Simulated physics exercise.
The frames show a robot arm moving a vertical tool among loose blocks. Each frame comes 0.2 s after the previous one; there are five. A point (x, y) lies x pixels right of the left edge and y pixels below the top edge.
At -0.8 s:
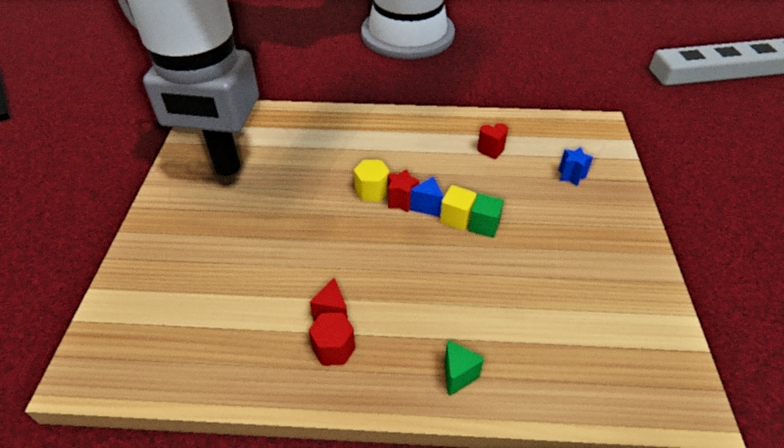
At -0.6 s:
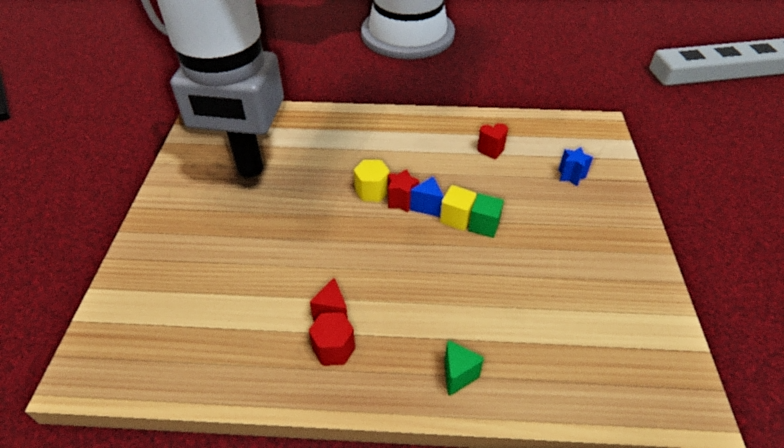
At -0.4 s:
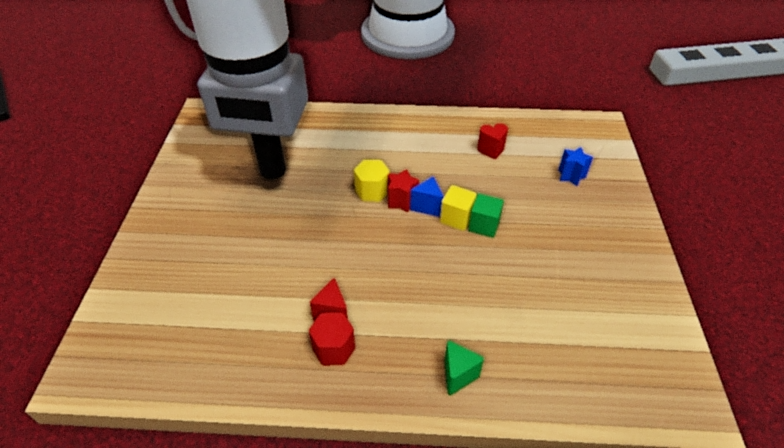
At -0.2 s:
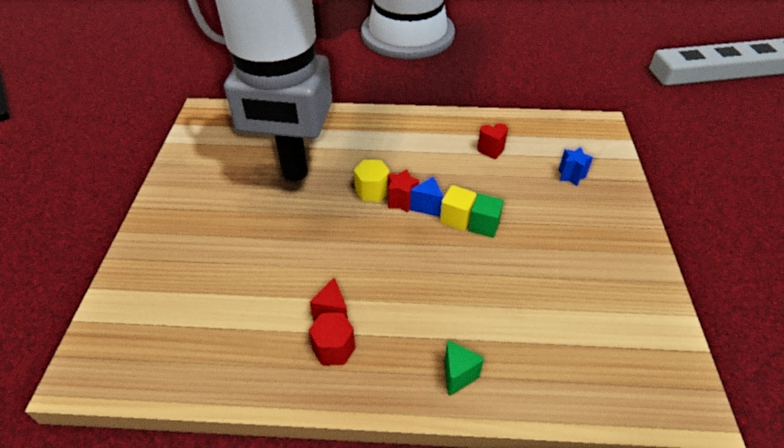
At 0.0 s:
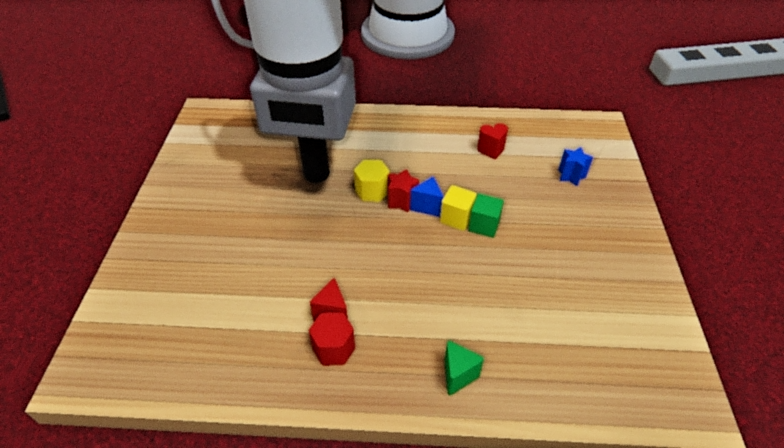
A robot arm with a dark vertical tool slides steadily rightward over a striped wooden board on a red surface, seen from above at an angle by a still camera. The tool nears a row of yellow hexagon, red star, blue triangle, yellow square and green block. A red heart and blue star sit behind, red and green pieces in front, all motionless.
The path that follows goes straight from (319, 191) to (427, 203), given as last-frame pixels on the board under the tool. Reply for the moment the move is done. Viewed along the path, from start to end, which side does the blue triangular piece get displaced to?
It slides rightward.
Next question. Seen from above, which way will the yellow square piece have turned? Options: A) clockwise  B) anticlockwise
The answer is B.
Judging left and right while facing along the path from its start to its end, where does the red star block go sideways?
The shift is leftward.
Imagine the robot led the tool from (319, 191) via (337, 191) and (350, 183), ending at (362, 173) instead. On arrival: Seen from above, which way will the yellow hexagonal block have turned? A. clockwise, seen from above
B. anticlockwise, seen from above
Choice A: Clockwise, seen from above.
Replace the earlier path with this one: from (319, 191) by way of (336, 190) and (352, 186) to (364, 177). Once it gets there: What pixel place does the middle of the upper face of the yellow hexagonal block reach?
I expect it at (392, 162).
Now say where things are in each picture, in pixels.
In the first picture, tip of the tool (228, 169), middles of tops, yellow hexagonal block (372, 170), red star block (402, 180), blue triangular piece (429, 187), yellow square piece (459, 197).
In the second picture, tool (251, 170), nothing pushed.
In the third picture, tool (273, 172), nothing pushed.
In the fourth picture, tool (295, 174), nothing pushed.
In the fifth picture, tool (317, 176), yellow hexagonal block (372, 170), red star block (402, 180), blue triangular piece (429, 187), yellow square piece (459, 197).
The first path, step by step. One third of the way, tool (354, 180); yellow hexagonal block (383, 168); red star block (410, 179), turned 20° clockwise; blue triangular piece (433, 189).
Two thirds of the way, tool (391, 184); yellow hexagonal block (402, 160), turned 35° anticlockwise; red star block (422, 175), turned 55° clockwise; blue triangular piece (437, 191), turned 20° clockwise; yellow square piece (462, 200).
At the end, tool (428, 188); yellow hexagonal block (404, 159), turned 40° anticlockwise; red star block (447, 172), turned 35° clockwise; blue triangular piece (441, 197), turned 20° clockwise; yellow square piece (465, 203), turned 20° anticlockwise.
